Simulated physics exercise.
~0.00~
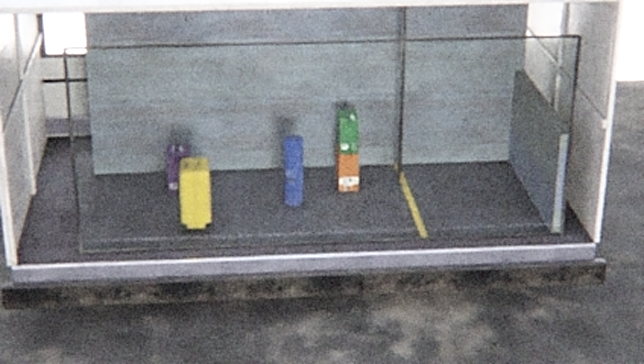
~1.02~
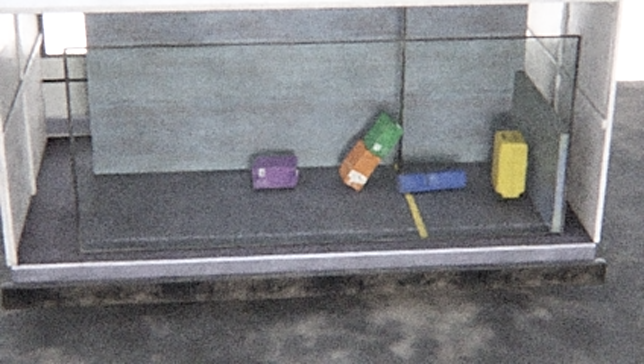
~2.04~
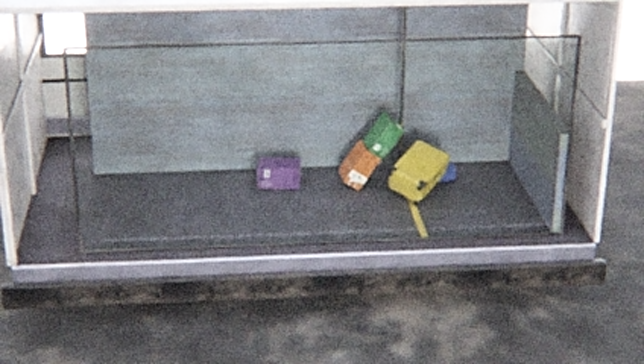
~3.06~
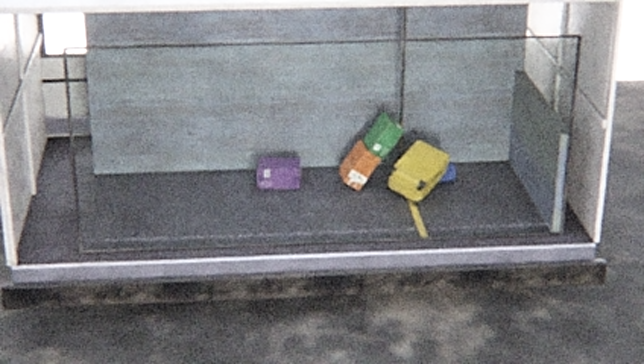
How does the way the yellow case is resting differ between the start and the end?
At the start the yellow case stands upright, and by the end it is lying on its side.
